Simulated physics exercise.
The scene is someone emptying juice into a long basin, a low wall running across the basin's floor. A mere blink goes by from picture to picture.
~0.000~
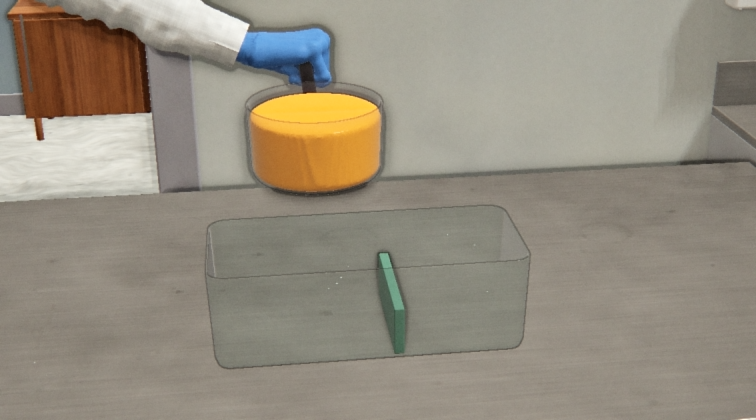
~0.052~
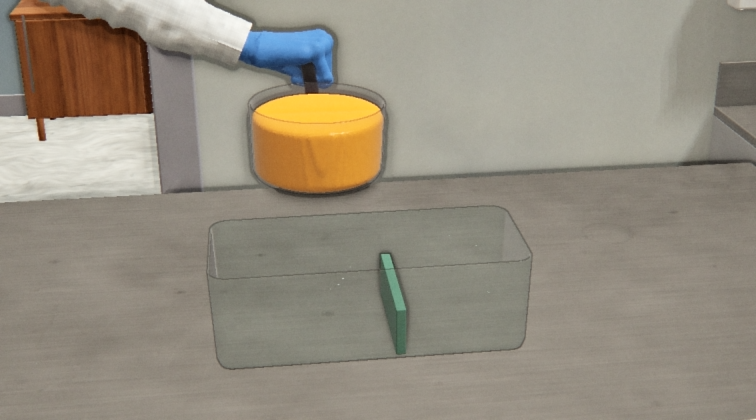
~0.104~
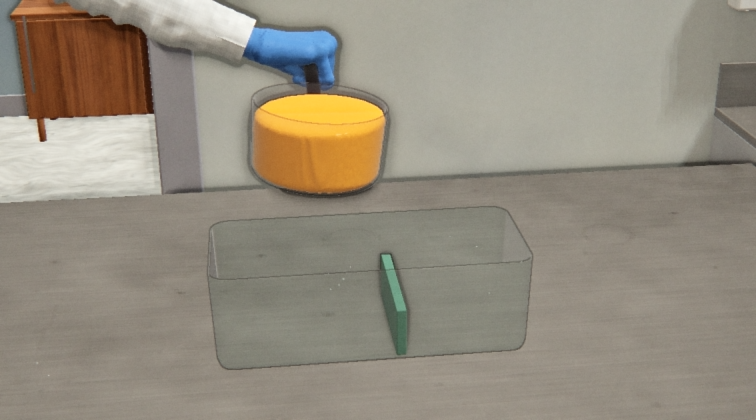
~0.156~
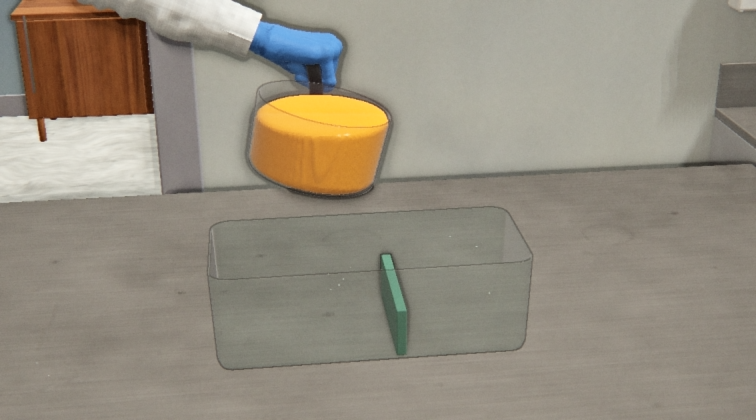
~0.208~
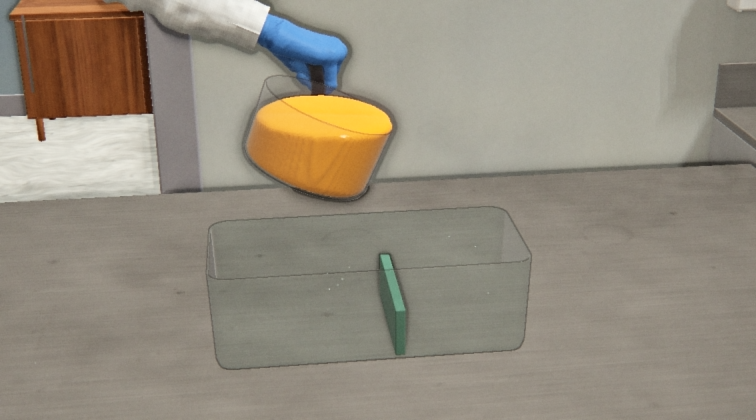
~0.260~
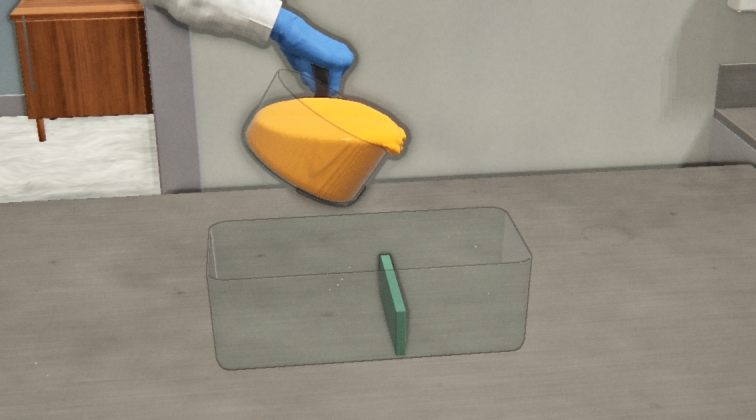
Above a clear rectangular basin with a low green wall across its floor, a blue-gloved hand holds a round transparent pot of orange liquid, then tilts it steadily to the right until the liquid begins to bulge over the rim.
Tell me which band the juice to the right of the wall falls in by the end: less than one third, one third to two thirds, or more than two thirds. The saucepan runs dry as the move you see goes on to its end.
Highest of three bands.
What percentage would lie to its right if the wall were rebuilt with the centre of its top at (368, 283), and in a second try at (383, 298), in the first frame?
First try around 95 percent; second try around 70 percent.
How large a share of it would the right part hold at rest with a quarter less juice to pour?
It would be somewhere near 75 %.
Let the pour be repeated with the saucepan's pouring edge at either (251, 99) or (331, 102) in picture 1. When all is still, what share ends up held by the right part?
Close to 10 in a hundred, and close to 35 in a hundred.
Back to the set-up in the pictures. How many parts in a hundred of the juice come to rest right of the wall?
I'd say close to 80 per cent.
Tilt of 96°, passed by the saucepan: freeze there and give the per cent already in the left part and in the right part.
Left: 0 %; right: 35 %.
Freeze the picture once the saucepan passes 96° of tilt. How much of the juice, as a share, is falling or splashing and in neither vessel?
35 per cent.
After 0.54 s the tilt is 96° and 29 per cent is still to pour, 0 is left of the wall and 36 right of it.
After 0.75 s the tilt is 109° and 5 per cent is still to pour, 11 is left of the wall and 72 right of it.
After 0.96 s the tilt is 109° and 0 per cent is still to pour, 18 is left of the wall and 79 right of it.
After 1.20 s the tilt is 109° and 0 per cent is still to pour, 18 is left of the wall and 79 right of it.
In the end 18 per cent lies left of the wall, 79 right of it and 2 outside.
